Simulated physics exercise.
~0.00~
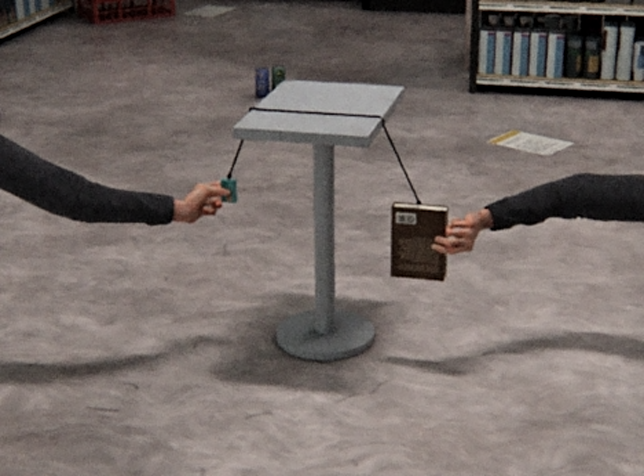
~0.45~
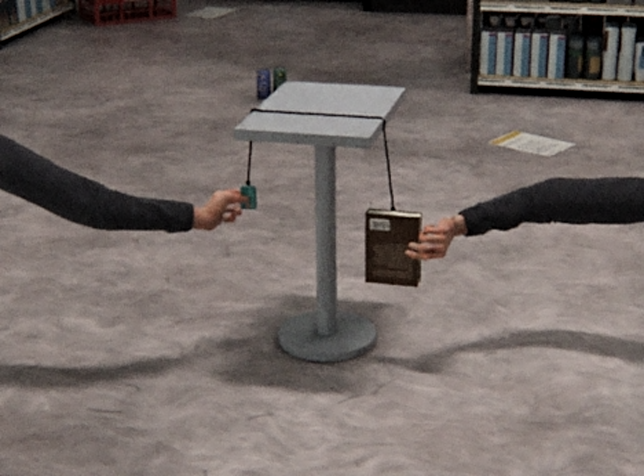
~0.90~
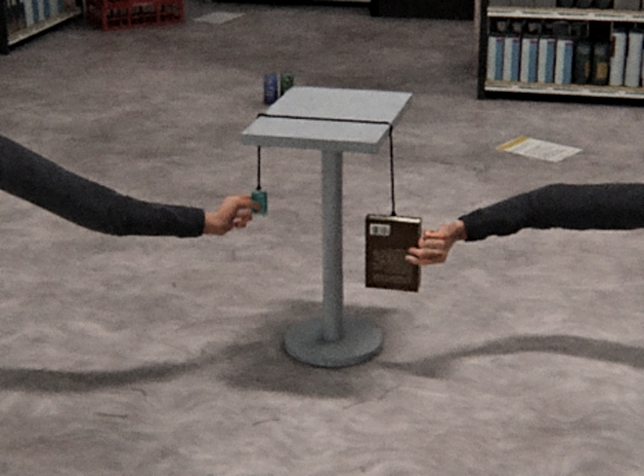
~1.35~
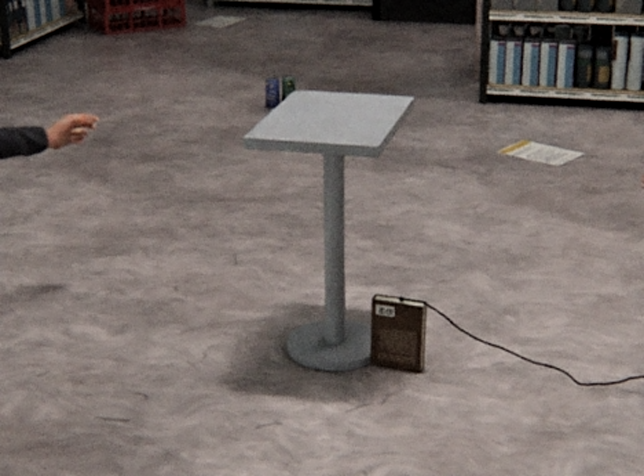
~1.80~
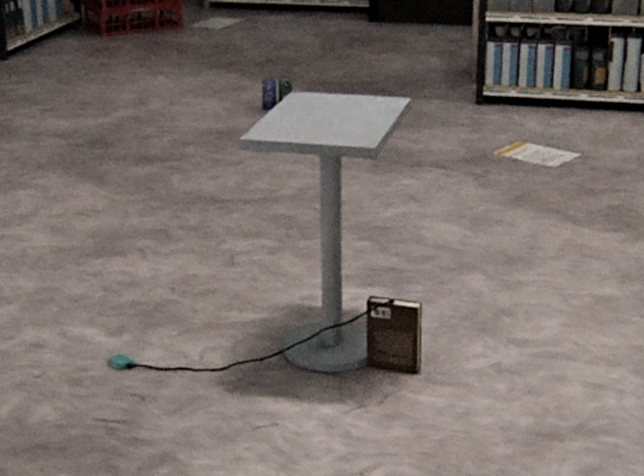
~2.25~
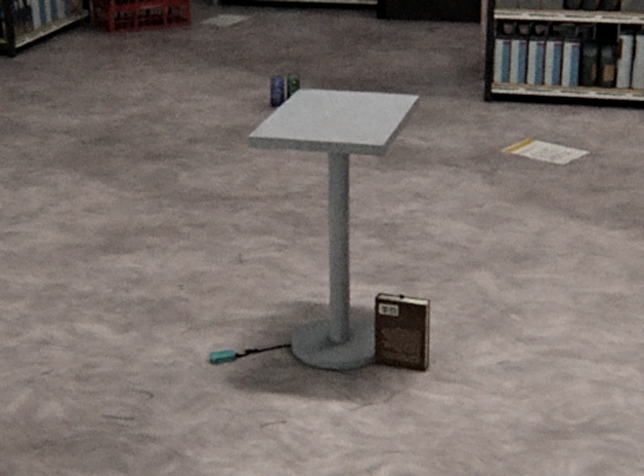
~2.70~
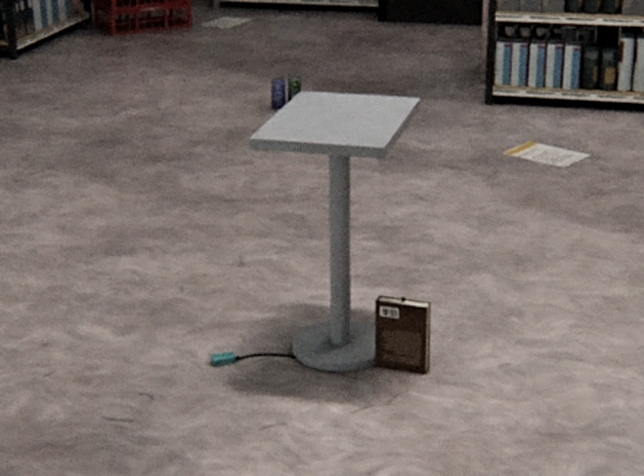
A brown book and a small teal matchbox hang from opposite ends of a dark string draped over a grey pedestal stand, the book held by a hand on the right and the matchbox by a hand on the left. Both hands bring their objects inward until the string hangs nearly straight down. Then the hands let go, and the book drops to the floor, landing upright beside the round base as the string comes off the top. The string trails out to the right, then lies to the left with the matchbox on the floor. The matchbox shifts rightward toward the base and settles there, with the book still standing.
